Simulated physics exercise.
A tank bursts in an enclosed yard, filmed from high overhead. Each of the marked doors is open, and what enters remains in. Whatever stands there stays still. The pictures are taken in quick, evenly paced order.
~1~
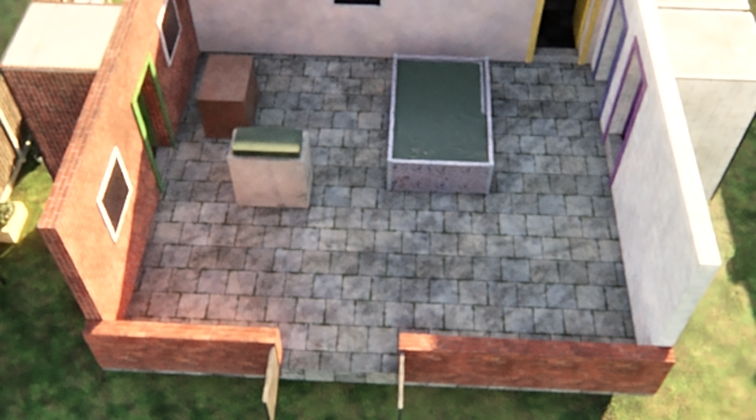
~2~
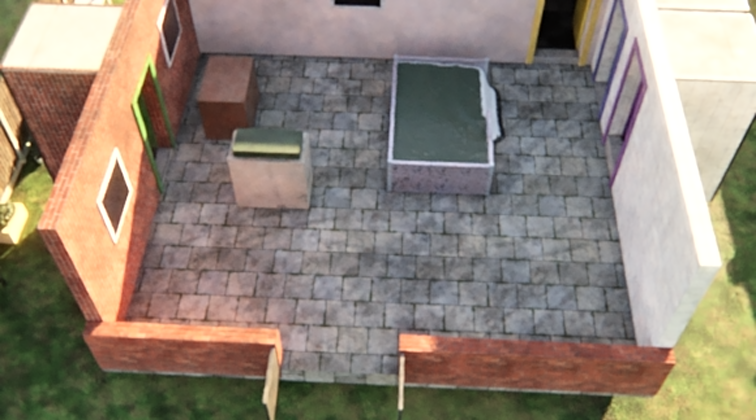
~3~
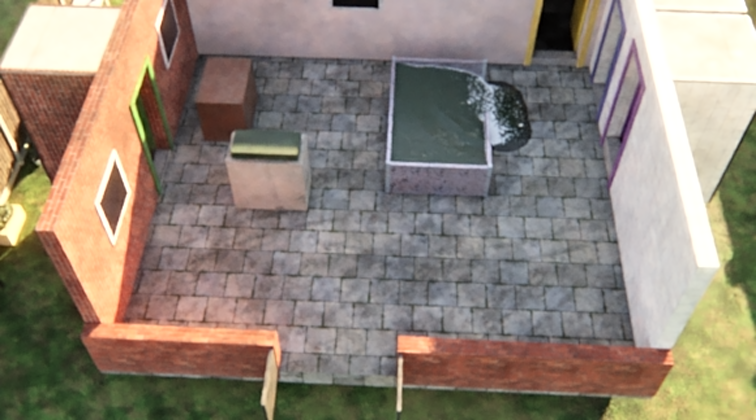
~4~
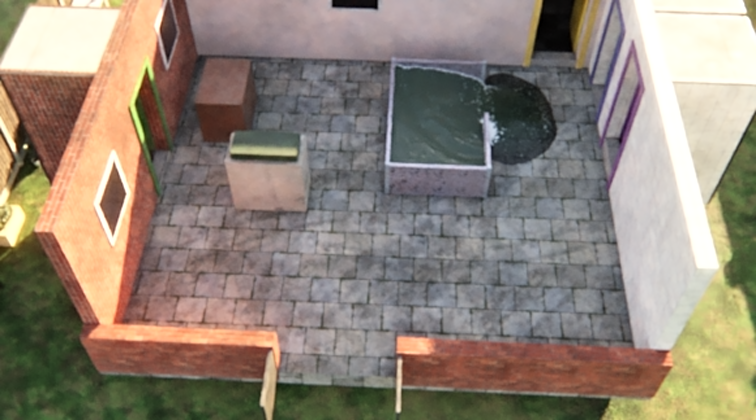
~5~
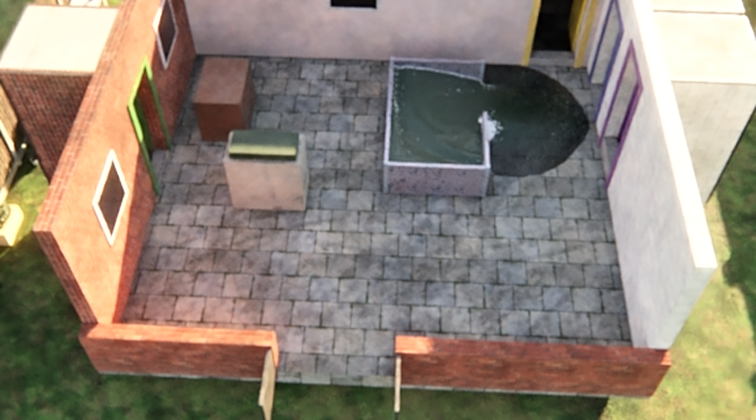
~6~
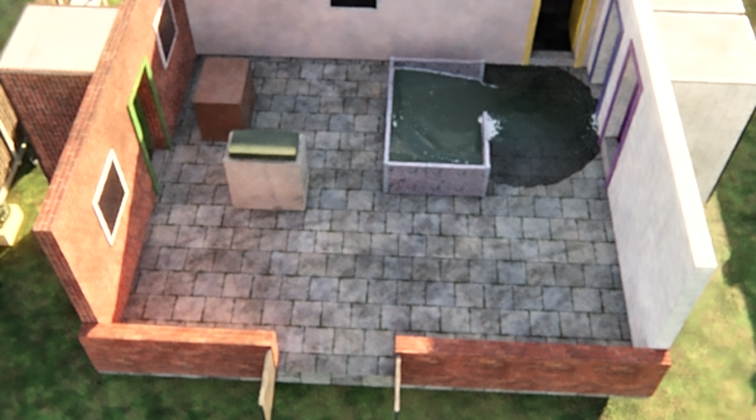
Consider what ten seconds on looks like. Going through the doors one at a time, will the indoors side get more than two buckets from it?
Green door: Two buckets at most; yellow door: More than two buckets; blue door: More than two buckets; purple door: Two buckets at most.
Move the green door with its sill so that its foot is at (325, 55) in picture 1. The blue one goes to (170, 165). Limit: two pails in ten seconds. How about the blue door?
Result - blue: Remains below the limit.
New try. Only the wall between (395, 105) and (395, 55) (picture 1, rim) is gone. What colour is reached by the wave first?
My pick: The green-painted one.
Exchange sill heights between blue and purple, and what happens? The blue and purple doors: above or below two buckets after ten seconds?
The blue door exceeds it, the purple door exceeds it.
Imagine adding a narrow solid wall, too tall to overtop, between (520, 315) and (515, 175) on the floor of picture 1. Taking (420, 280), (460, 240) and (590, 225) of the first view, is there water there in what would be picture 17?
Log, spots one to three: Spared; spared; swamped.
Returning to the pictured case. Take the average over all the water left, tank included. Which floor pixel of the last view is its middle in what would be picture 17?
(482, 132).
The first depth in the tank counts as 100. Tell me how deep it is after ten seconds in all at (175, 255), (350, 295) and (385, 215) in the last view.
Around 2, 6 and 2 %.
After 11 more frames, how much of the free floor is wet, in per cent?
Estimated share: Around 15 %.
A moment on, water covers 15 % of the floor; the green door not reached, the yellow door wet at the sill, nothing in, the blue door far over two buckets in, the purple door wet at the sill, nothing in.
Next, water covers 15 % of the floor; the green door not reached, the yellow door over two buckets in, the blue door far over two buckets in, the purple door wet at the sill, nothing in.
Then, water covers 30 % of the floor; the green door not reached, the yellow door over two buckets in, the blue door far over two buckets in, the purple door wet at the sill, nothing in.
Later, water covers 50 % of the floor; the green door not reached, the yellow door far over two buckets in, the blue door far over two buckets in, the purple door wet at the sill, nothing in.
In the end, water covers 80 % of the floor; the green door not reached, the yellow door far over two buckets in, the blue door far over two buckets in, the purple door wet at the sill, nothing in.
